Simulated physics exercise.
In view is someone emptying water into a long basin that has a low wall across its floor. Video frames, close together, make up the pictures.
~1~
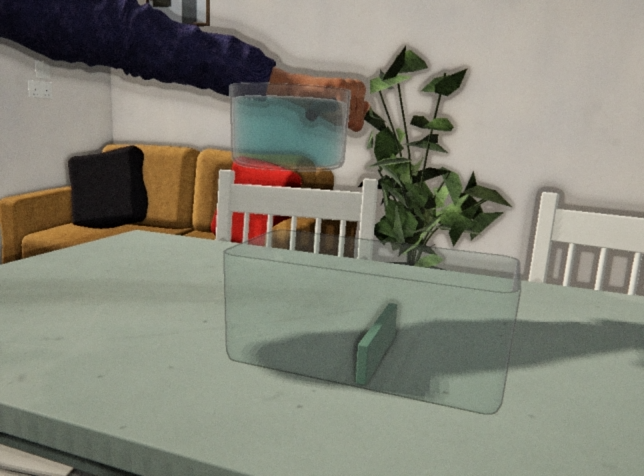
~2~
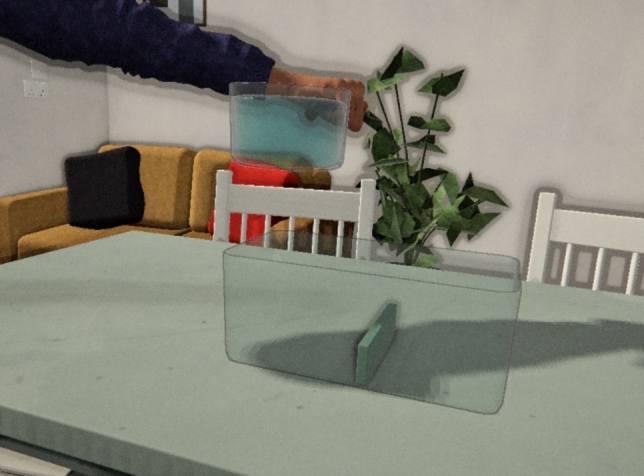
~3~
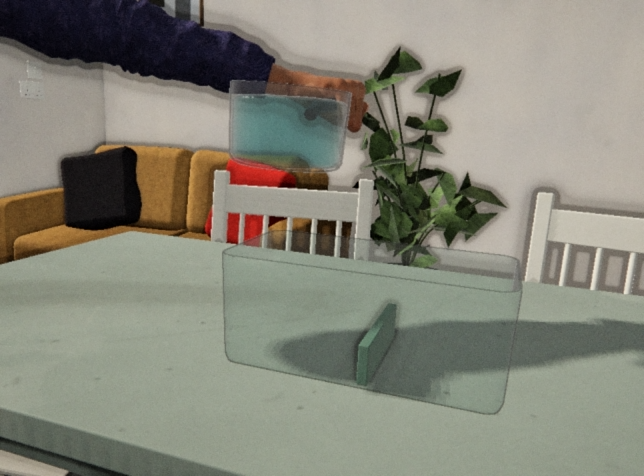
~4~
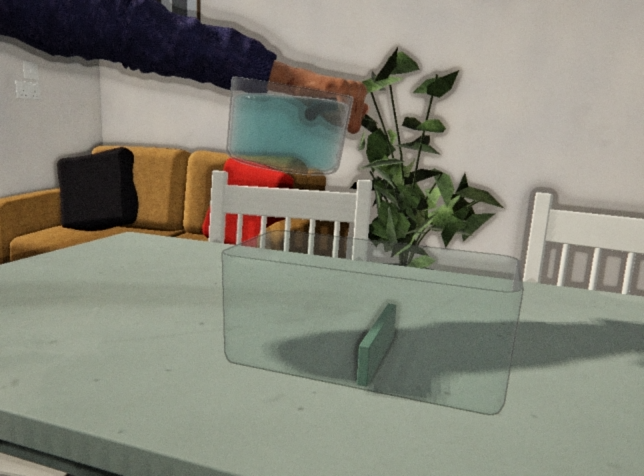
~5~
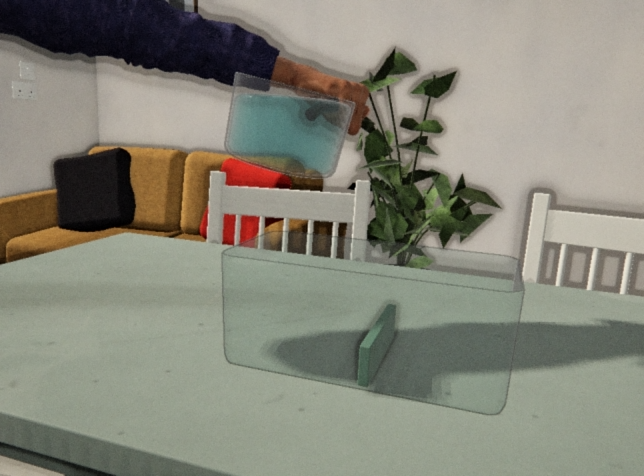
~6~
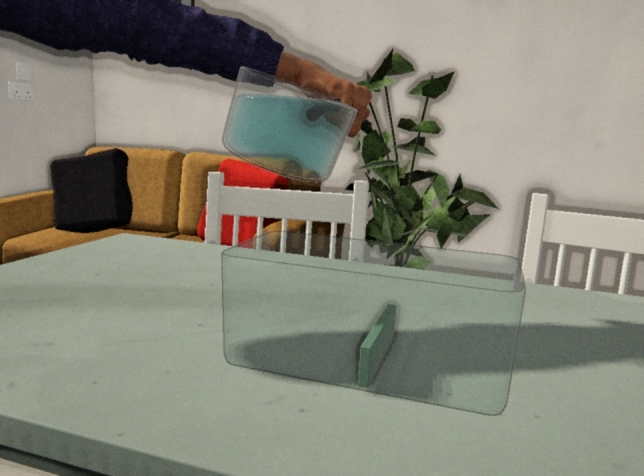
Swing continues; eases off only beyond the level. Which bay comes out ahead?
Favours the right.
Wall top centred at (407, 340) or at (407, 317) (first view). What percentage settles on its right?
Roughly 35 per cent, and 25 per cent.
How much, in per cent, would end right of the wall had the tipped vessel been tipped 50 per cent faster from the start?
About 50 per cent.
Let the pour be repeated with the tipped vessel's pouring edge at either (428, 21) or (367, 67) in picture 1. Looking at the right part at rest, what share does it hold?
Estimate, in order: 60 and 85 per cent.
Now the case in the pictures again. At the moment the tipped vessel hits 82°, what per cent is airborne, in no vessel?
That works out near 35 percent.
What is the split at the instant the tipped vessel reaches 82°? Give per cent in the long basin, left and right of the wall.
The left part holds close to 0 per cent, the right part close to 10.
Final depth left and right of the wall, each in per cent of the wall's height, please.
About 30 left, about 70 right.
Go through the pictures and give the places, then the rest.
It leans 0°; its right rim is at (347, 92); the water meets the walls at (242, 100) and (346, 103); the long basin's rim runs from (251, 241) to (519, 276); the wall's top is at (380, 323), in the first picture.
It leans 1°; its right rim is at (347, 92); the water meets the walls at (242, 99) and (346, 103), in the second picture.
It leans 3°; its right rim is at (348, 95); the water meets the walls at (242, 98) and (346, 104), in the third picture.
It leans 7°; its right rim is at (349, 99); the water meets the walls at (242, 98) and (348, 104), in the fourth picture.
It leans 12°; its right rim is at (352, 105); the water meets the walls at (244, 98) and (351, 106), in the fifth picture.
It leans 18°; its right rim is at (353, 112); the water meets the walls at (242, 100) and (354, 106), in the sixth picture.
A moment on, the tilt is 82° and 53 per cent is still to pour, 1 is left of the wall and 10 right of it.
Next, the tilt is 105° and 11 per cent is still to pour, 16 is left of the wall and 63 right of it.
Then the tilt is 105° and 1 per cent is still to pour, 31 is left of the wall and 65 right of it.
Later the tilt is 105° and 0 per cent is still to pour, 34 is left of the wall and 65 right of it.
At rest 34 per cent lies left of the wall, 65 right of it and 1 outside.
